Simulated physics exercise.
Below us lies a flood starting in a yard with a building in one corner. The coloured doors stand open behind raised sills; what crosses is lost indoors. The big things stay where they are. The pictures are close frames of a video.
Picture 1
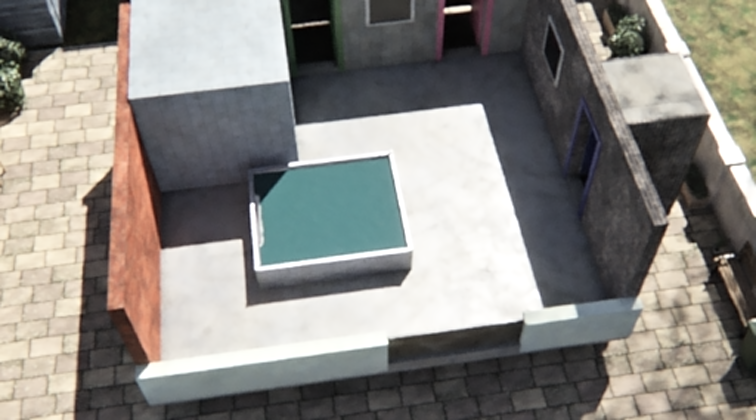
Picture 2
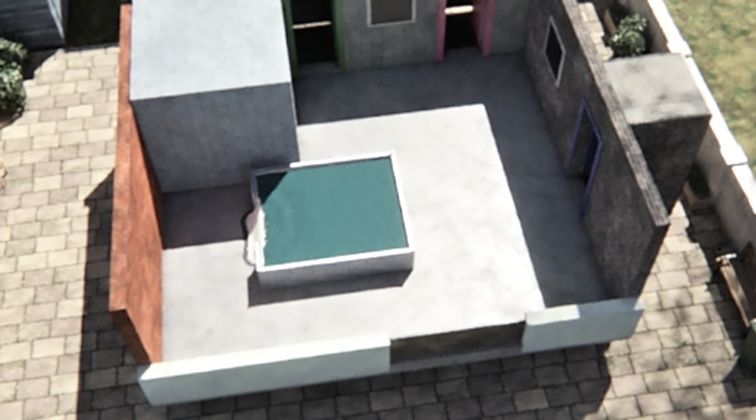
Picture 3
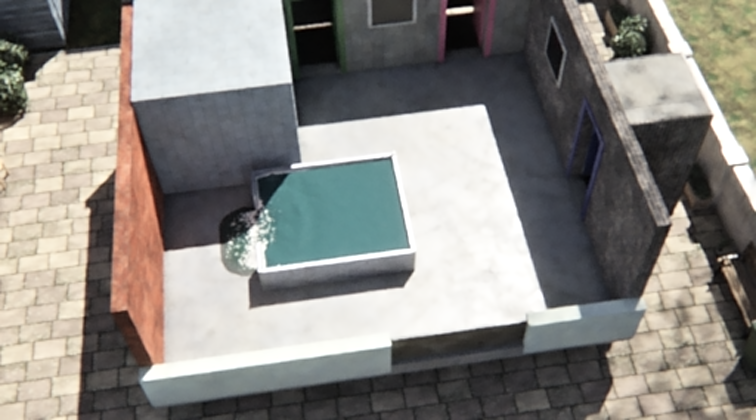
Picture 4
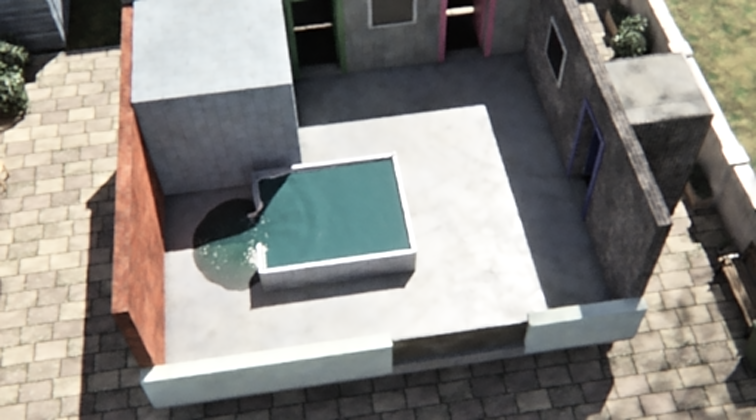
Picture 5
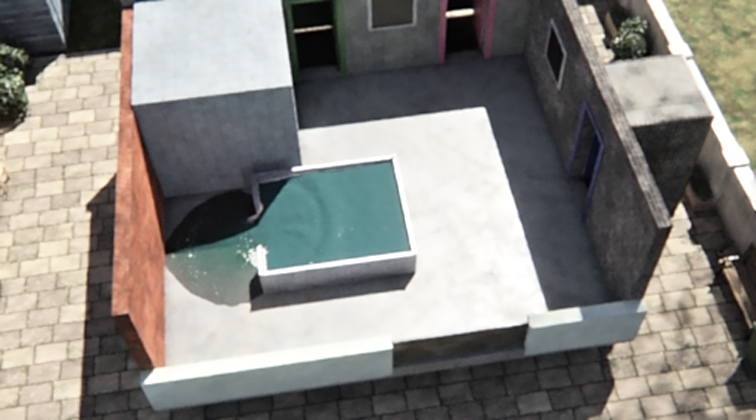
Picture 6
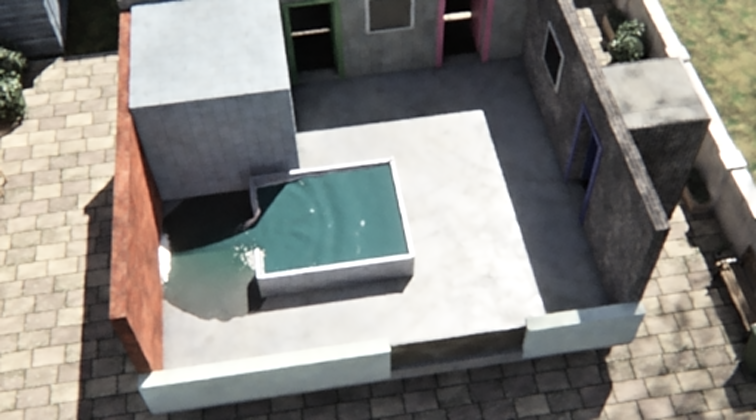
A raised rectangular tank of green water stands in a grey walled yard seen from high above, with paving outside. A pale block building fills the upper left corner beside an orange-red wall, while green and pink doorways stand open at the back and a blue-framed opening marks the right wall. Water bursts from the tank's left side, foams and spreads across the floor to the orange-red wall, as ripples cross the tank and the view barely shifts.
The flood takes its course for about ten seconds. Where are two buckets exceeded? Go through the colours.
One by one: The blue door holds within the limit; the green door holds within the limit; the pink door holds within the limit.
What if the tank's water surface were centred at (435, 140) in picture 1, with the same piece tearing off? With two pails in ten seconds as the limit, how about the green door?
In short: The green one lets more in.
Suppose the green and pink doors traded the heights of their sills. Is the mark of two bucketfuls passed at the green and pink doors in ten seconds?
The green door holds, the pink door holds.
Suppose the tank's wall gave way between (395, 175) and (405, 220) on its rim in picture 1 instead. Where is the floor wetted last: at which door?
The door marked green.
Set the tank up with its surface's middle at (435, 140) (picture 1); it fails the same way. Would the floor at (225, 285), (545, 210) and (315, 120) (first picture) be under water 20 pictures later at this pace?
One after the other: Covered, no water, covered.
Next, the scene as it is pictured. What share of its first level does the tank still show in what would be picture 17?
Some 68 per cent.
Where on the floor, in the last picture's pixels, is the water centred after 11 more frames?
Roughly at (283, 244).
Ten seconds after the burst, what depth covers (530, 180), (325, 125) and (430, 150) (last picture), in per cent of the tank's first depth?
About 10, 0 and 2 per cent.
A moment on, water covers 10 % of the floor; the blue door not reached, the green door not reached, the pink door not reached.
Next, water covers 15 % of the floor; the blue door not reached, the green door not reached, the pink door not reached.
Then, water covers 30 % of the floor; the blue door not reached, the green door not reached, the pink door not reached.
Later, water covers 65 % of the floor; the blue door not reached, the green door not reached, the pink door not reached.
In the end, water covers 75 % of the floor; the blue door wet at the sill, nothing in, the green door not reached, the pink door wet at the sill, nothing in.
